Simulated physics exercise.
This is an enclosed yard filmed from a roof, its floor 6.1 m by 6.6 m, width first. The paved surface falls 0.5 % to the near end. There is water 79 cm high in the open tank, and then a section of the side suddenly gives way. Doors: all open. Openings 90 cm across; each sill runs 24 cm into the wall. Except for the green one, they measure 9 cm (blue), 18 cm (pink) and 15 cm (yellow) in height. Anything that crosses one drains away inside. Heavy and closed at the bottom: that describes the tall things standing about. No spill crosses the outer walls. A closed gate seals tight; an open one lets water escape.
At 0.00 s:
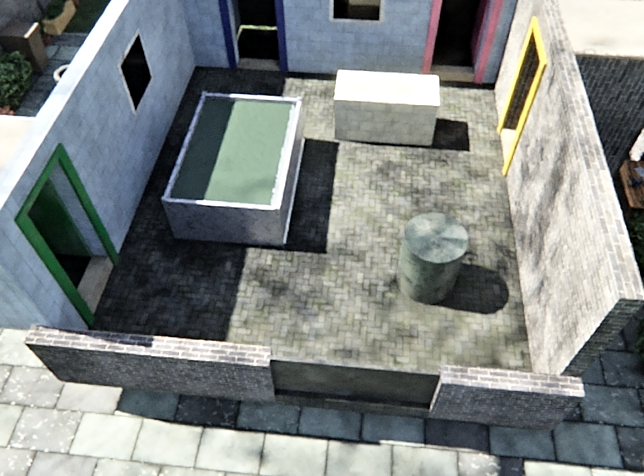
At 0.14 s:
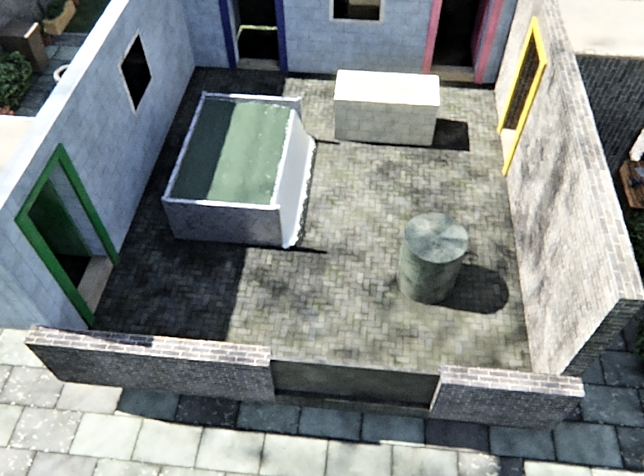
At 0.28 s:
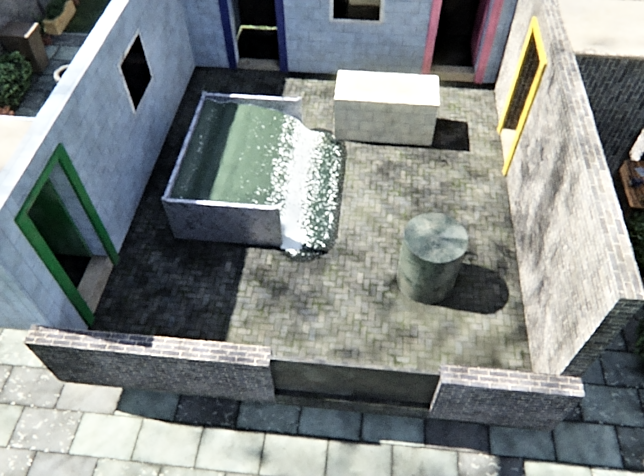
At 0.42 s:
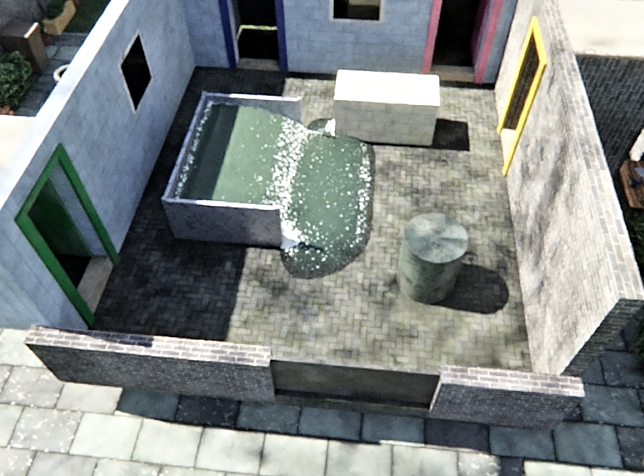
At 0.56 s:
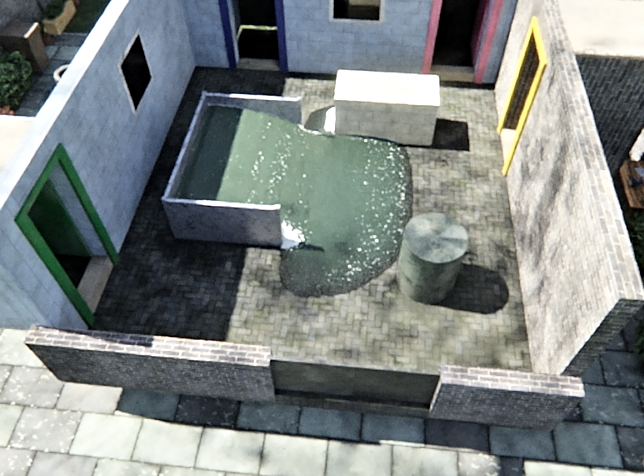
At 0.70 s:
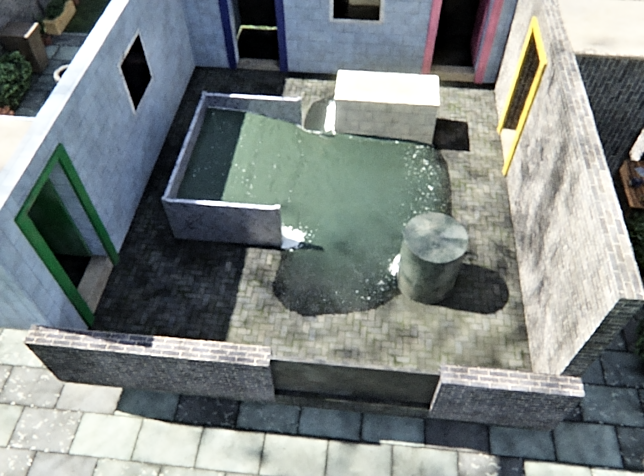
A walled yard of grey paving is seen from a roof above, with a large open tank of greenish water standing at left. A green-edged doorway is in the left wall, blue and pink ones at the back, a yellow-edged opening at right, and a pale block and a grey-green cylinder stand on the floor. Water bursts from the tank's right side, foaming, and spreads across the paving to the block and cylinder, while the view stays still.
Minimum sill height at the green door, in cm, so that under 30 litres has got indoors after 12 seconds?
Approx. 13 cm.
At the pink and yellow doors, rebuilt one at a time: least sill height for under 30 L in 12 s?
Some 15 cm for pink, some 32 cm for yellow.
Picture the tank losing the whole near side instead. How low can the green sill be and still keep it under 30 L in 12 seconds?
About 25 centimetres.
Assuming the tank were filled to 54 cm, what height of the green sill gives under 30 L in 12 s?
Then a height close to 8.0 cm.
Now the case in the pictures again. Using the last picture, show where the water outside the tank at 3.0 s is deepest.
Near pixel (525, 401).
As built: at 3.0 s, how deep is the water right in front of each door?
Blue door 3 cm, green door 0 cm, pink door 18 cm, yellow door 26 cm.
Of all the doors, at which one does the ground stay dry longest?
The green one.
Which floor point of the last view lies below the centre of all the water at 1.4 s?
Centre of the water: Approx. (329, 193) px.
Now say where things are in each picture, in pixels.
Still water, 79 cm deep, in the open tank at (238, 149); the green door at (79, 250) is dry, in the first picture.
The gap is at (290, 177), the front 0.3 m out at (297, 240); the back of the open tank holds 79 cm, in the second picture.
The gap is at (290, 178), the front 0.8 m out at (333, 231); the back of the open tank holds 75 cm, in the third picture.
The gap is at (290, 179), the front 1.3 m out at (363, 242); the back of the open tank holds 68 cm, in the fourth picture.
Water pours out at (290, 180) and has run 1.9 m, to a hidden place; about 11 cm deep outside, 67 cm at the back, in the fifth picture.
Water pours out at (290, 180) and has run 2.6 m, to a hidden place; about 10 cm deep outside, 61 cm at the back; the green door at (79, 250), 3.4 m from the gap, is still 2.7 m from the nearest water, in the sixth picture.
After 1.4 s water covers 40 % of the floor, deepest (45 cm) near (506, 244); it has not reached the green door.
After 3.0 s water covers 60 % of the floor, deepest (34 cm) near (525, 401); it has not reached the green door.
After 12.0 s water covers 100 % of the floor, deepest (14 cm) near (168, 366); 11 cm at the green door, 0 litres in over its 26 cm sill.
At the green door as built, the water arrived by 5.2 s and peaked near 19 cm at 6.8 s.
Run again over the same 12 s with other heights there, 55 litres in over 11 cm, 12 litres over 15 cm. The limit of 30 litres is kept from about 13 cm up.
